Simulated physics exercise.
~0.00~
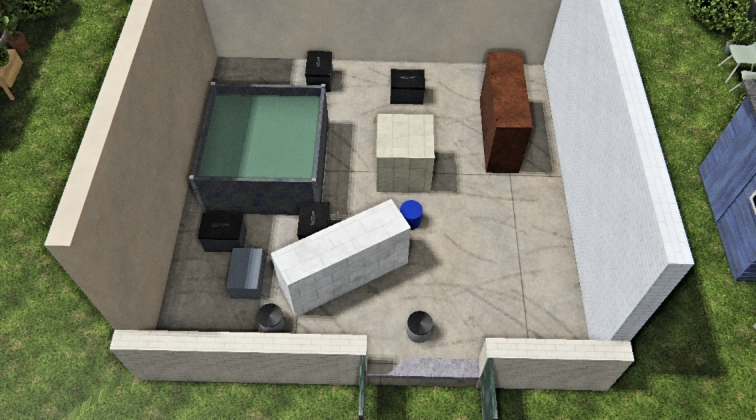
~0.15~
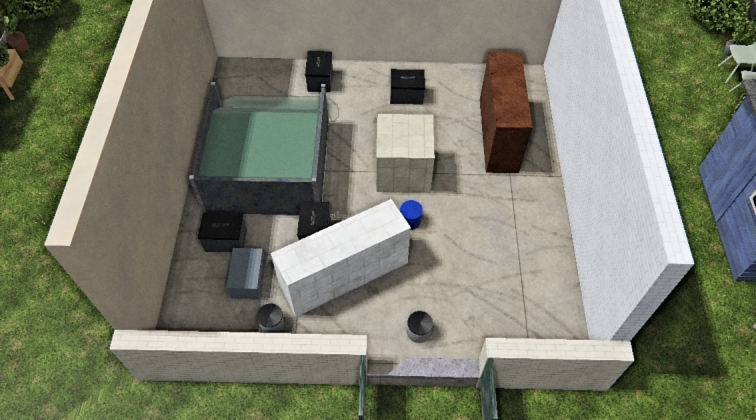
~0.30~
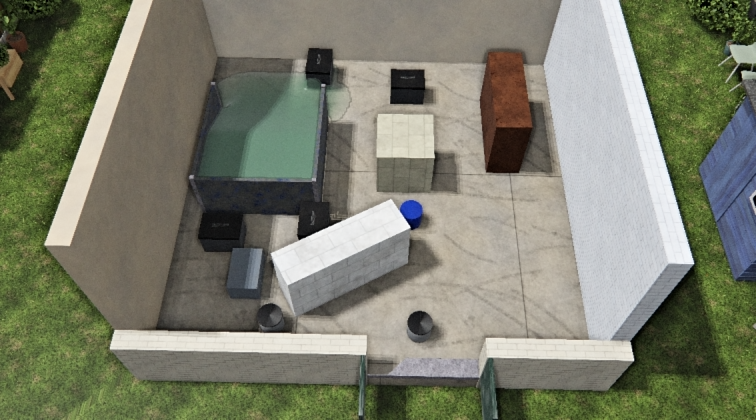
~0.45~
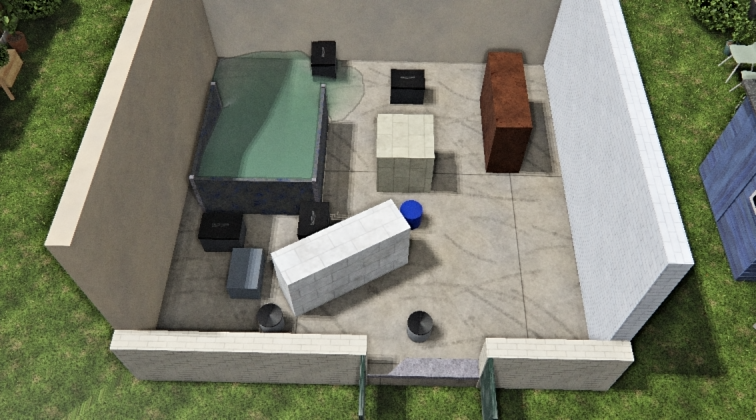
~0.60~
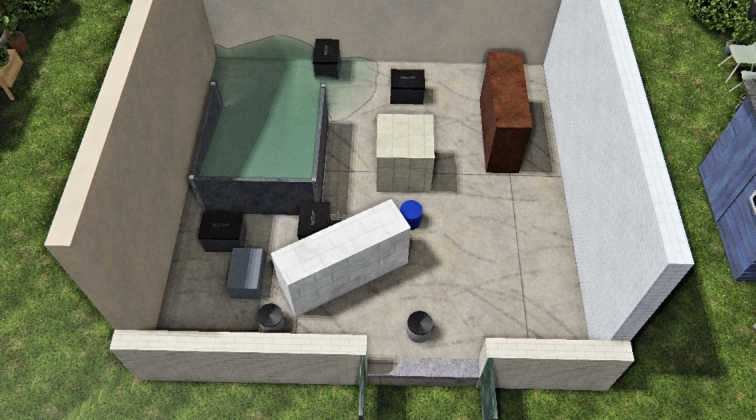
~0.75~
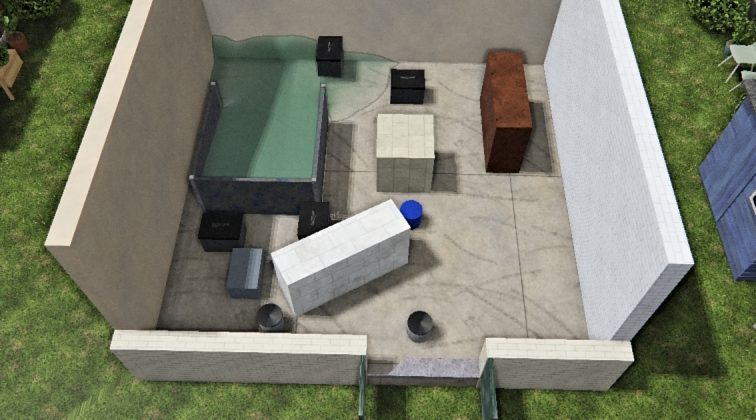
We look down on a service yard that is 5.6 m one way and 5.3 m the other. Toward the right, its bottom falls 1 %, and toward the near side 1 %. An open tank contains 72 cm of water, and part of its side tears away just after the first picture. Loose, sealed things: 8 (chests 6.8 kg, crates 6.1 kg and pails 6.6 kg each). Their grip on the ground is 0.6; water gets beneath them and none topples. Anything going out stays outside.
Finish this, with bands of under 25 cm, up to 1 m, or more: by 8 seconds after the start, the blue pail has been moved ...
... under 25 cm.
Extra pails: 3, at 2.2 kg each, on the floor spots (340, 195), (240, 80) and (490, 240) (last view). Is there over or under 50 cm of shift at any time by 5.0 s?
Listed order gives within the limit, above the limit, above the limit.
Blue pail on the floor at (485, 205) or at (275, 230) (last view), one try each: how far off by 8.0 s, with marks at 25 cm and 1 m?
Results, in order: Borne far off, then essentially stationary.
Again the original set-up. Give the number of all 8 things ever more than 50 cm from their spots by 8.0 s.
The number is 3.
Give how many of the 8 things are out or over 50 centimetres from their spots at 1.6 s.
It comes to 1.
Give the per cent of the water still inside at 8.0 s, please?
Still held: Near 90 %.
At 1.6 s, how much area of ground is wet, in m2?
At that time the wet patch spans about 9.0 m2.
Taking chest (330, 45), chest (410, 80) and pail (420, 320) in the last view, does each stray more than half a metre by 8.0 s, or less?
Beyond, beyond, beyond.
After 1.6 s the blue pail is near (411, 209), 0.0 m from its start, aground; 0 of 8 are out; 1 afloat.
After 3.6 s the blue pail is near (411, 209), 0.0 m from its start, aground; 0 of 8 are out; 2 afloat.
After 5.6 s the blue pail is near (411, 209), 0.0 m from its start, aground; 0 of 8 are out; 2 afloat.
After 8.0 s the blue pail is near (411, 209), 0.0 m from its start, aground; 2 of 8 are out; 2 afloat.
